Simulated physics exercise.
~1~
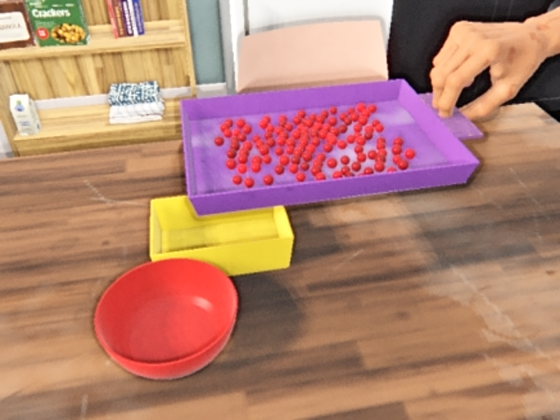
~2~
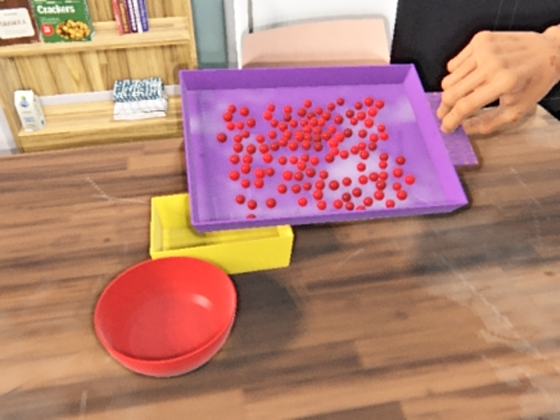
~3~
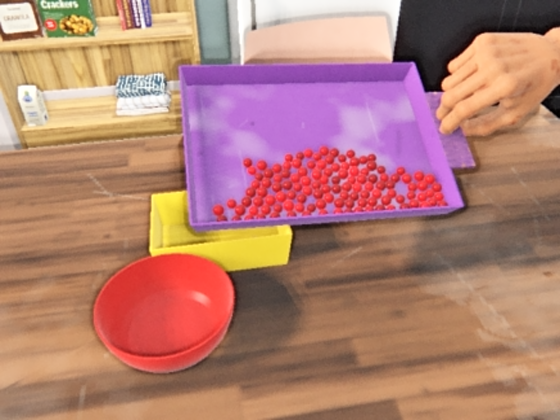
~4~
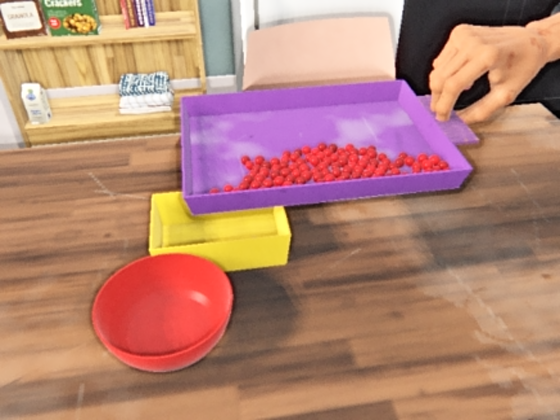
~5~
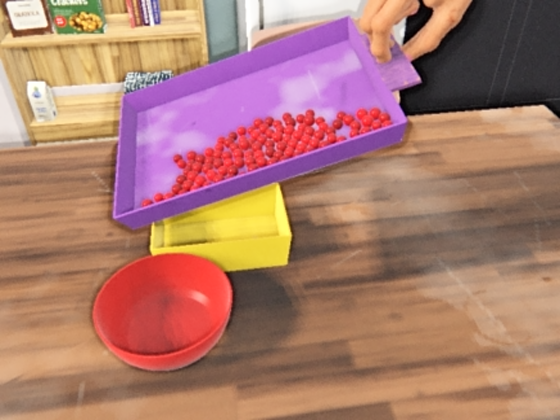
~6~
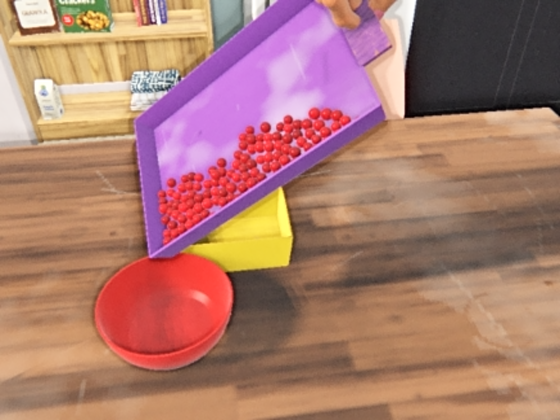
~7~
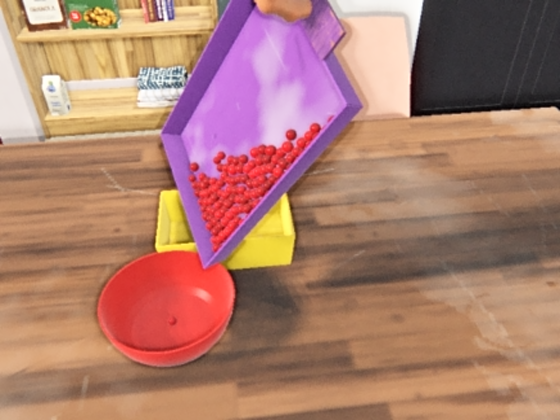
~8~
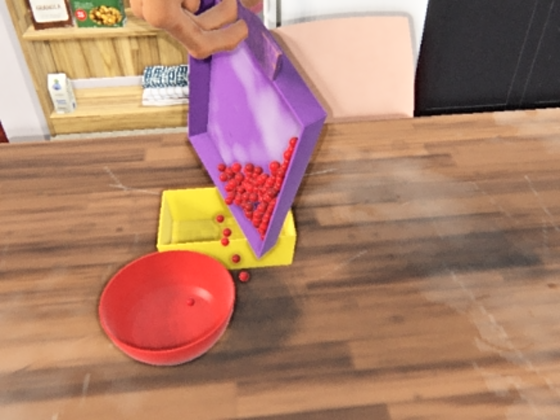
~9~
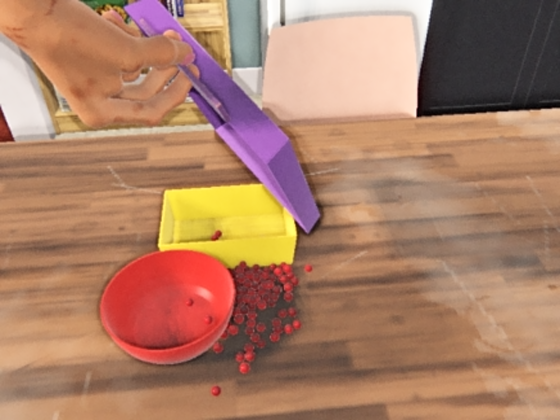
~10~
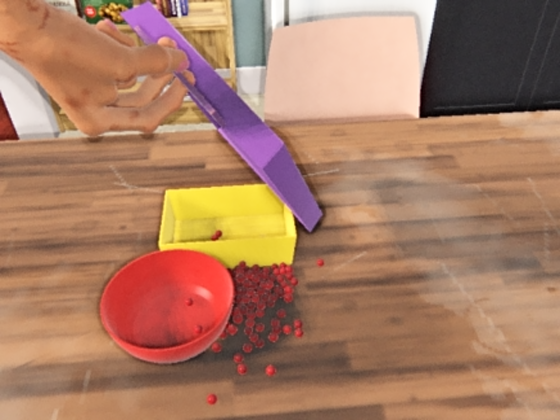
A hand holds a purple tray of small red cranberries above a wooden table, seen from slightly above, with shelves and a pale chair behind. A red bowl sits at the front left, with a yellow tin just behind it. The tray tips towards the viewer, so the berries roll to its near side, then comes back level. It moves left and tilts steeply, its corner dipping over the tin and bowl as the first berries drop. The rest spill out, and nearly all end scattered on the table beside the bowl, with only a few in the containers.
